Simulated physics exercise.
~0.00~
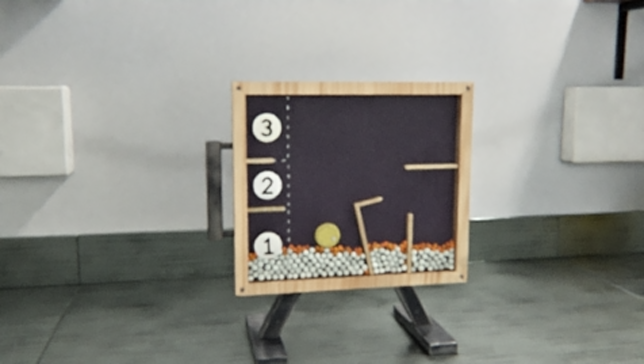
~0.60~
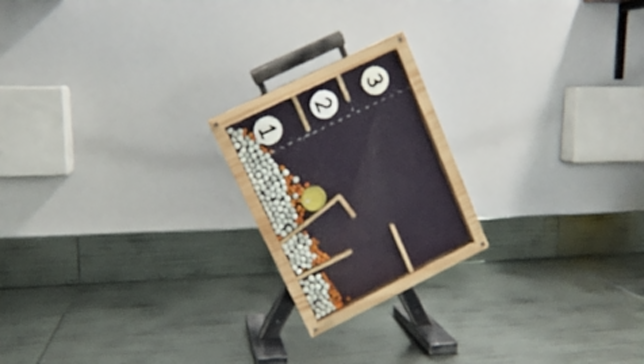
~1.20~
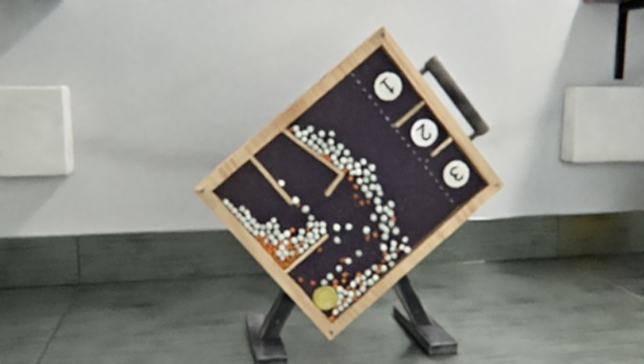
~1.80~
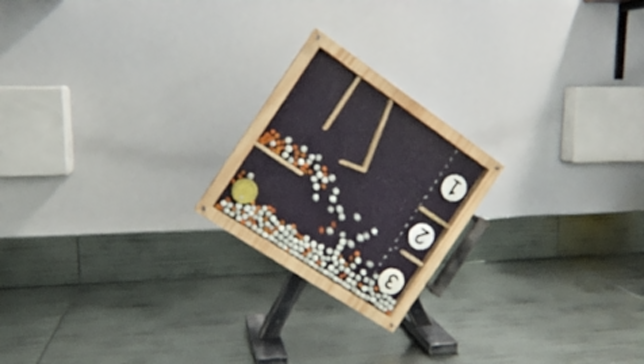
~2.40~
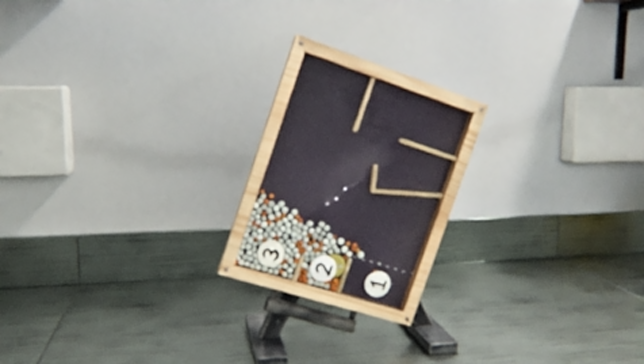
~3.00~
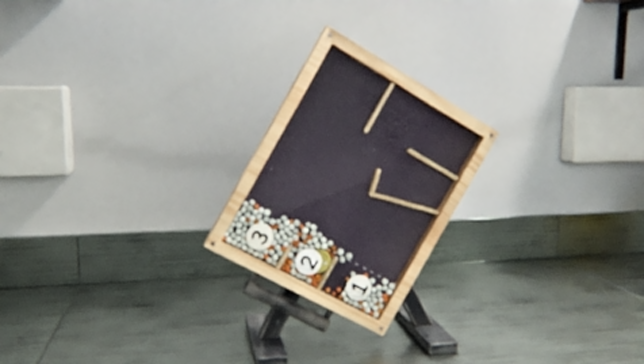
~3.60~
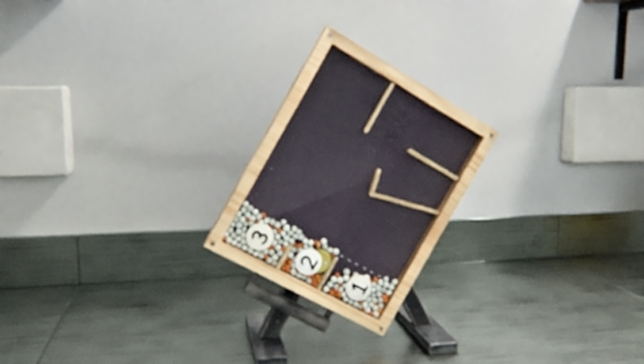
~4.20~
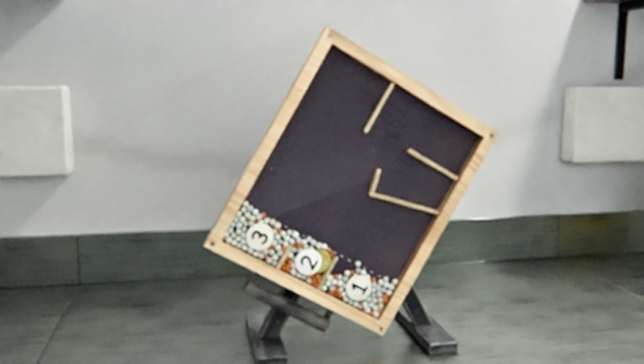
Wooden framed box of white and orange beads turning clockwise on a stand, spilling them into numbered pockets and stopping tilted.
